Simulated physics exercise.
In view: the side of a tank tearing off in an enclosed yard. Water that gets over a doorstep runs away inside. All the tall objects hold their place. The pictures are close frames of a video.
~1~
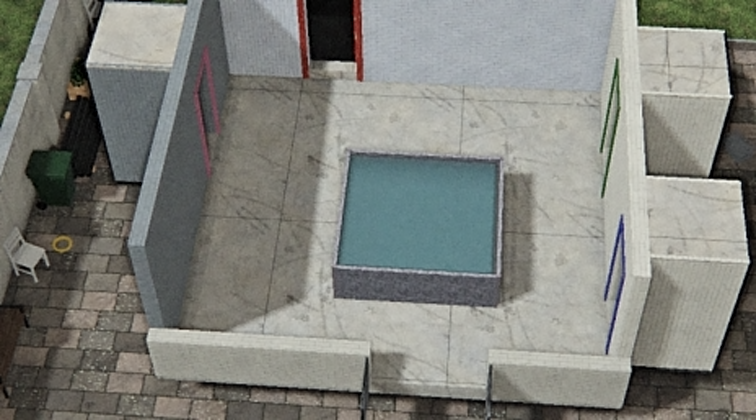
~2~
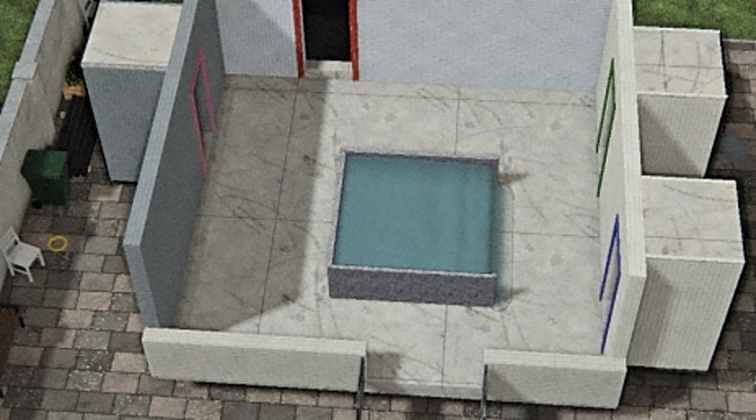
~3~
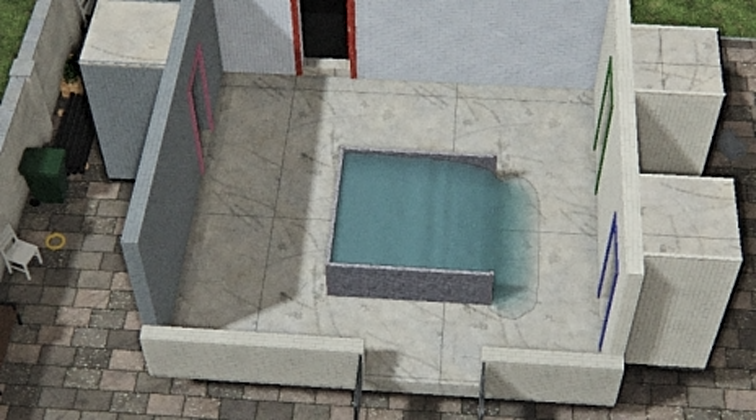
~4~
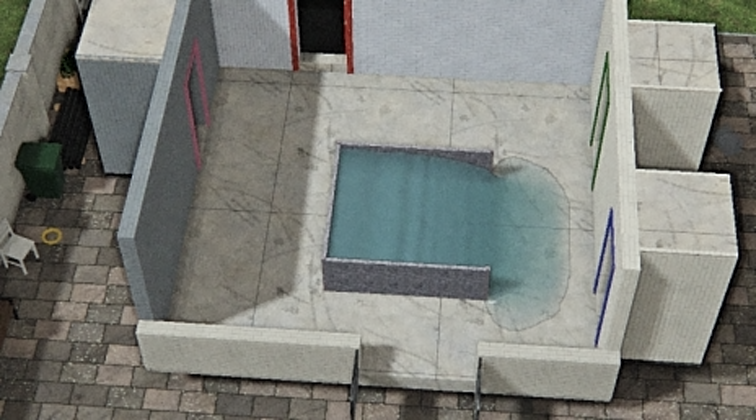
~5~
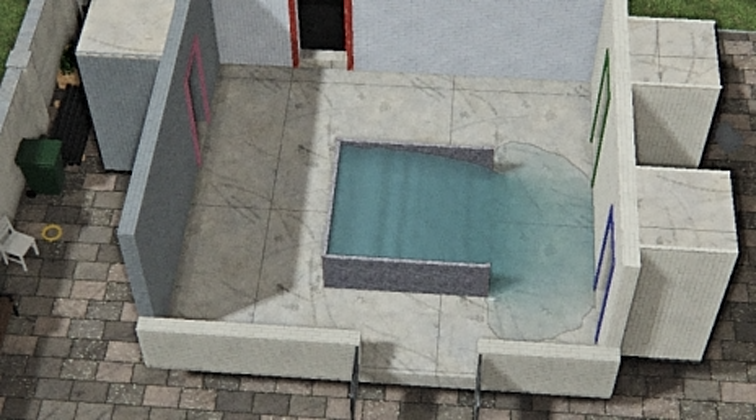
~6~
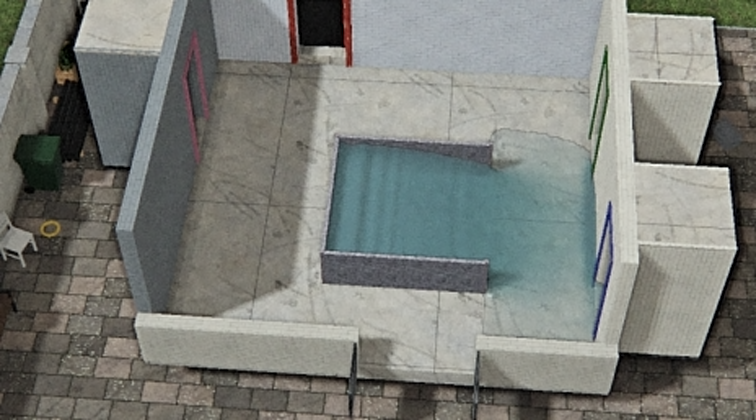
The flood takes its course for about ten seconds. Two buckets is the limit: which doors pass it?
One by one: The pink door floods; the blue door floods; the red door holds within the limit; the green door floods.
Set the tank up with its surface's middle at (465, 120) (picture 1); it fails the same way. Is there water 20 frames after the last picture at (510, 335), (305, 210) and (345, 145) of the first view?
In that order: Flooded, dry, clear.
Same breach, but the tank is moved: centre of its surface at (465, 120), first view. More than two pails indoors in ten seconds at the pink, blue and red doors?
Then: The pink one takes less, the blue one is over, the red one is under.
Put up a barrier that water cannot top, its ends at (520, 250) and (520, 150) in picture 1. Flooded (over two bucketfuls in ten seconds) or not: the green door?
My reading: The green door takes less.
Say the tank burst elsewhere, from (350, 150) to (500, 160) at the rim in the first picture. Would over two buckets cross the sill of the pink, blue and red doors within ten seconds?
The pink one lets more in, the blue one takes more, the red one passes that mark.
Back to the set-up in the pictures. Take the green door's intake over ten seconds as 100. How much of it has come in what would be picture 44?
Some 100 per cent.
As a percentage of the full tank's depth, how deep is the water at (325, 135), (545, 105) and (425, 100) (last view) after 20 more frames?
About 0, 30 and 8 per cent.
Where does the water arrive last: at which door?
The door marked pink.
A moment on, water covers 25 % of the floor; the pink door not reached, the blue door over two buckets in, the red door not reached, the green door under two buckets in.
Next, water covers 30 % of the floor; the pink door not reached, the blue door far over two buckets in, the red door not reached, the green door over two buckets in.
Then, water covers 60 % of the floor; the pink door not reached, the blue door far over two buckets in, the red door wet at the sill, nothing in, the green door over two buckets in.
Later, water covers 95 % of the floor; the pink door over two buckets in, the blue door far over two buckets in, the red door wet at the sill, nothing in, the green door far over two buckets in.
In the end, water covers 100 % of the floor; the pink door far over two buckets in, the blue door far over two buckets in, the red door wet at the sill, nothing in, the green door far over two buckets in.
